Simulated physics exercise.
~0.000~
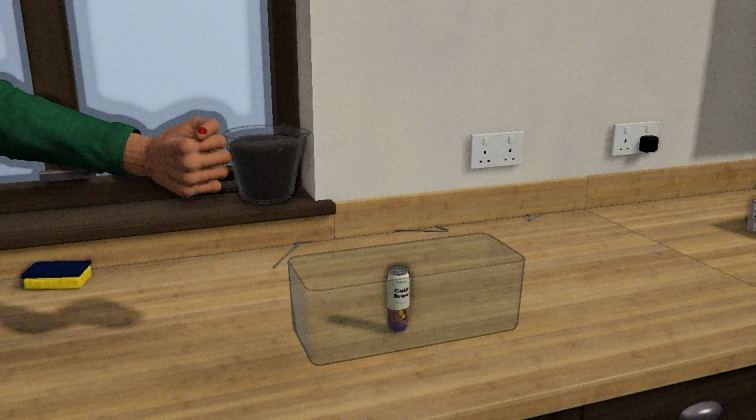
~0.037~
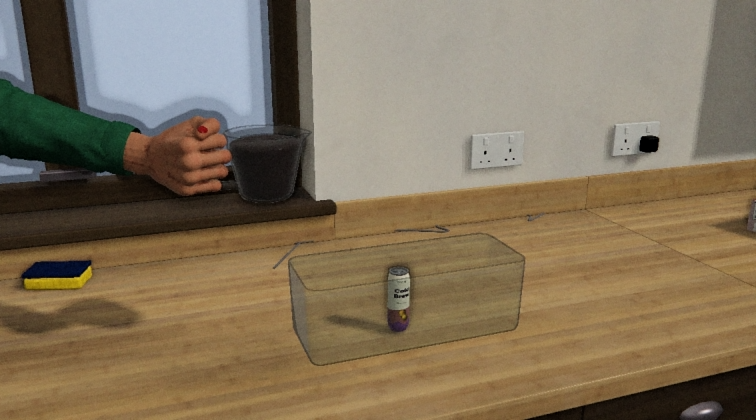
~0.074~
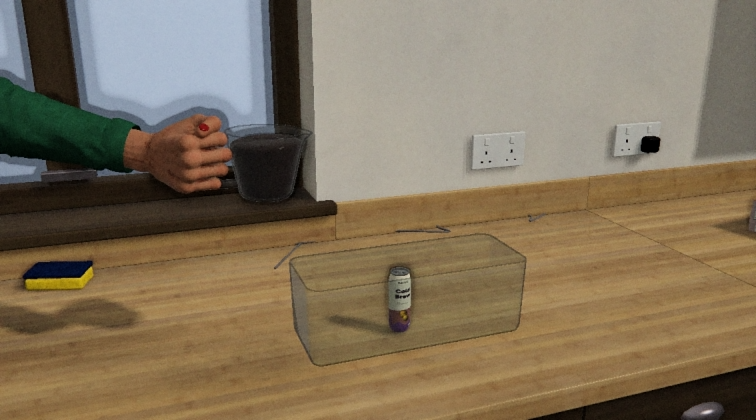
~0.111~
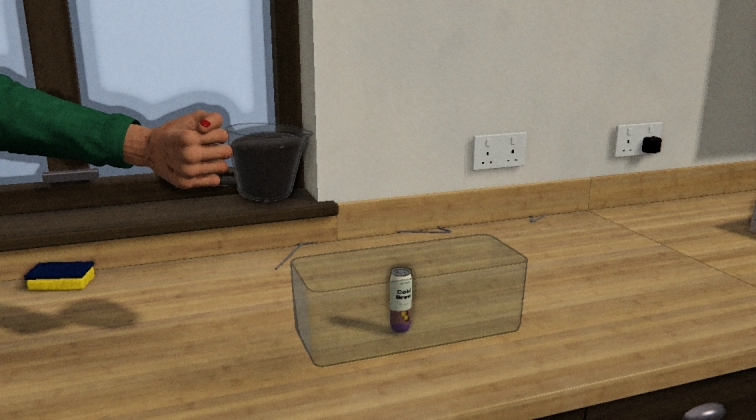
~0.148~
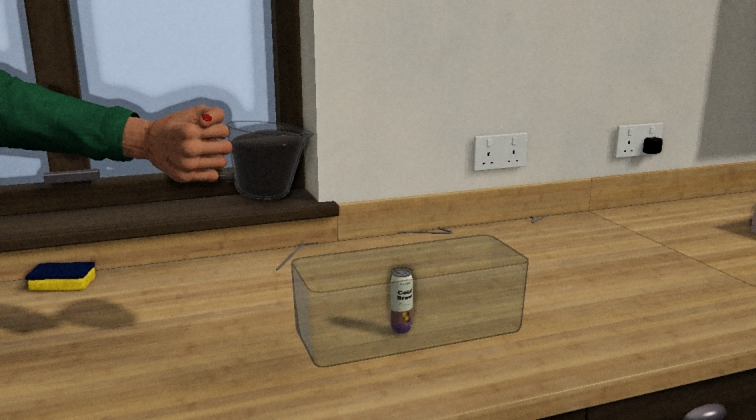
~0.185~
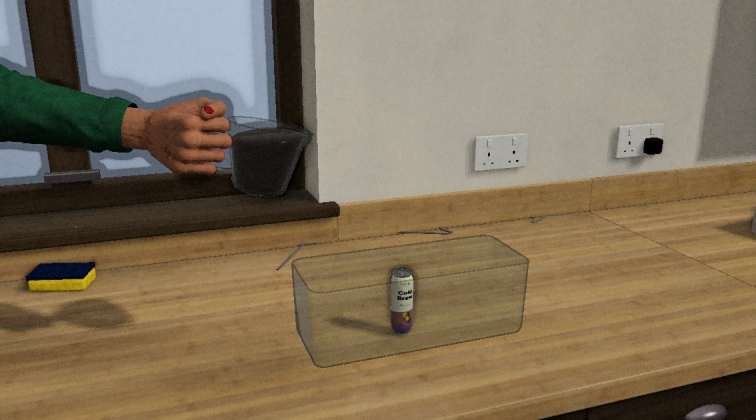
A green-sleeved arm reaches in from the left, its hand gripping a clear flared jug of dark liquid by the window sill, seen from slightly above a wooden kitchen counter. A blue-and-yellow sponge lies at left, and a small tin with a pale label and purple base stands inside a transparent long basin near the centre. The jug slowly tilts rightward, while the view shifts very slightly.
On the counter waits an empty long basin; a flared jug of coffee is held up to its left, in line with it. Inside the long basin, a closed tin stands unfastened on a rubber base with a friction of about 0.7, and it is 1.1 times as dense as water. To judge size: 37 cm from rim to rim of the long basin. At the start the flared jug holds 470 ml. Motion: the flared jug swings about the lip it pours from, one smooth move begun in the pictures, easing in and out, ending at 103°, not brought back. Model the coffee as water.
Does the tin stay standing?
My bet is it won't last.
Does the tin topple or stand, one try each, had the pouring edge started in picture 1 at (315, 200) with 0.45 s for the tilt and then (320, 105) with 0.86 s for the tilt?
Run one: It tumbles. Run two: It does not tip.
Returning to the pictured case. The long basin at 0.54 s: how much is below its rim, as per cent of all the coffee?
At that time the basin holds about 1 per cent of the liquid.
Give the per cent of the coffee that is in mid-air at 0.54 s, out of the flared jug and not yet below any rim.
Roughly 30 %.
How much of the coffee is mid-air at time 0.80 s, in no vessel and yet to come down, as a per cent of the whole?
Roughly 46 %.
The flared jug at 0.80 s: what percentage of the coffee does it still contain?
10 per cent or thereabouts.
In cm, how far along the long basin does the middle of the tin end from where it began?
All told, the tin's centre has moved close to 12.0 cm.
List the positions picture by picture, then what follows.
It leans 0°; its right rim is at (311, 130); the coffee meets the walls at (228, 144) and (299, 139); the long basin's rim runs from (296, 275) to (506, 246); the tin's top is at (399, 273), in the first picture.
It leans 0°; its right rim is at (311, 131); the coffee meets the walls at (229, 144) and (300, 139), in the second picture.
It leans 2°; its right rim is at (312, 131); the coffee meets the walls at (230, 144) and (301, 138), in the third picture.
It leans 4°; its right rim is at (314, 132); the coffee meets the walls at (230, 143) and (302, 137), in the fourth picture.
It leans 7°; its right rim is at (314, 132); the coffee meets the walls at (231, 141) and (303, 135), in the fifth picture.
It leans 11°; its right rim is at (315, 133); the coffee meets the walls at (231, 138) and (305, 133), in the sixth picture.
After 0.54 s the tilt is 71° and 69 per cent is still to pour; the tin stands where it began.
After 0.80 s the tilt is 102° and 10 per cent is still to pour; the tin leans 5°.
After 1.07 s the tilt is 103° and 0 per cent is still to pour; the tin lies on its side.
After 1.36 s the tilt is 103° and 0 per cent is still to pour; the tin lies on its side.
In the end the tin lies on its side.
